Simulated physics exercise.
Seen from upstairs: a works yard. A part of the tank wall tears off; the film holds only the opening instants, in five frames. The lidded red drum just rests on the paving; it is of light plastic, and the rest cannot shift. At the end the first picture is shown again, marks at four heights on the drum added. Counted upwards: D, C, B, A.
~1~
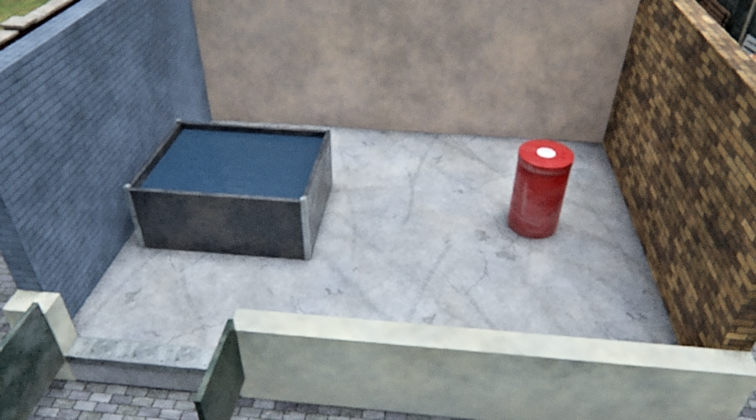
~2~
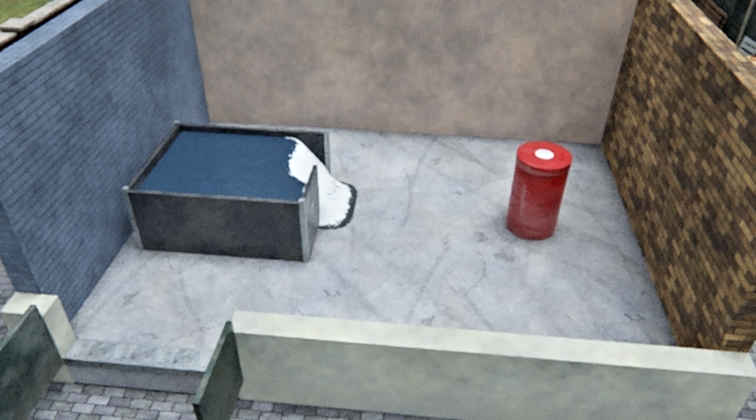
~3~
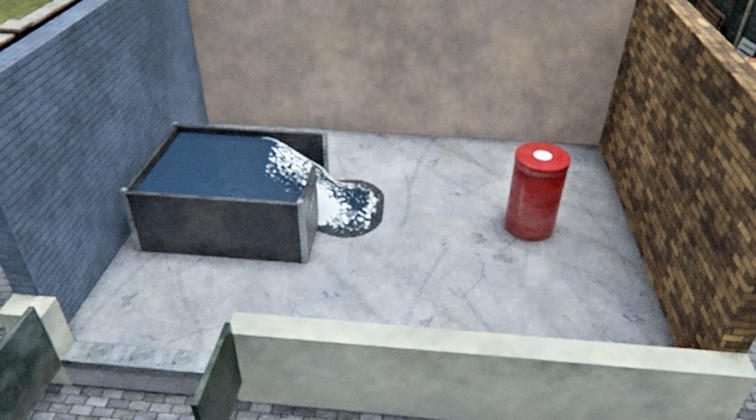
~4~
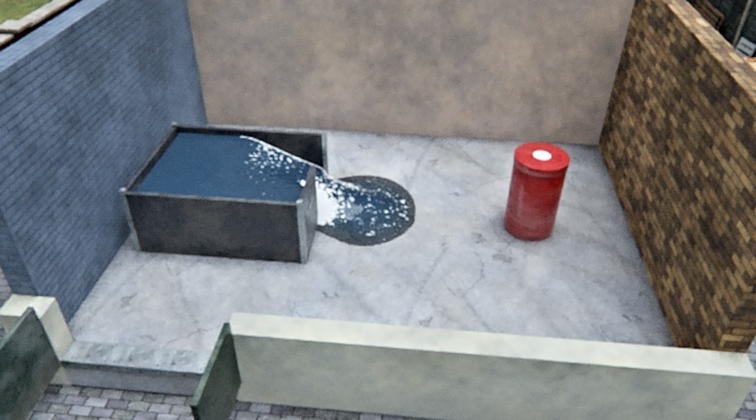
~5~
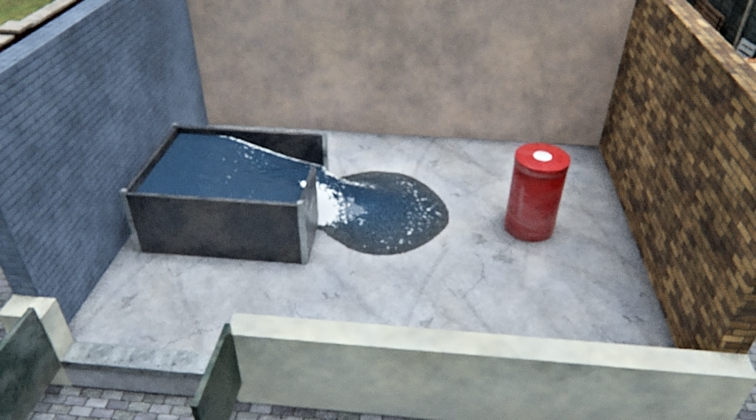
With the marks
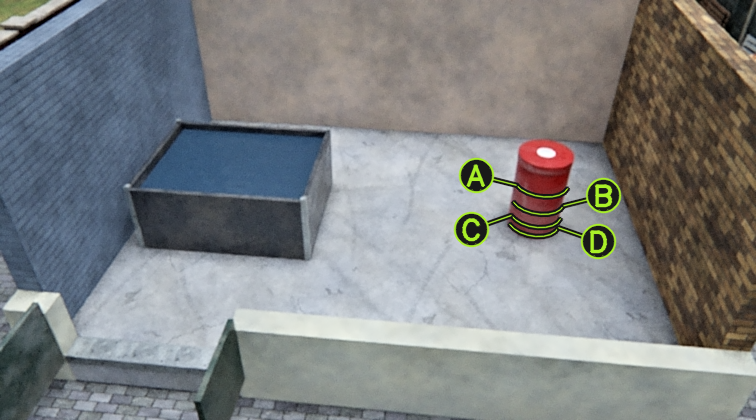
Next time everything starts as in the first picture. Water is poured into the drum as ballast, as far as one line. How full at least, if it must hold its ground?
Go for B.
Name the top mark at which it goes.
The answer is C.
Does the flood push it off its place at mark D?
Yes, it does.
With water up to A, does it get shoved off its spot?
No, not at all.
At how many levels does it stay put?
Two of the four.
On the marked copy, A at (543, 196); B at (540, 214); C at (537, 227); D at (535, 236); from the bottom up D, C, B, A.
Choosing A, it does not move.
Choosing B, it does not move.
Choosing C, it is pushed about its own width away.
Choosing D, it is pushed about 4 times its own width away.
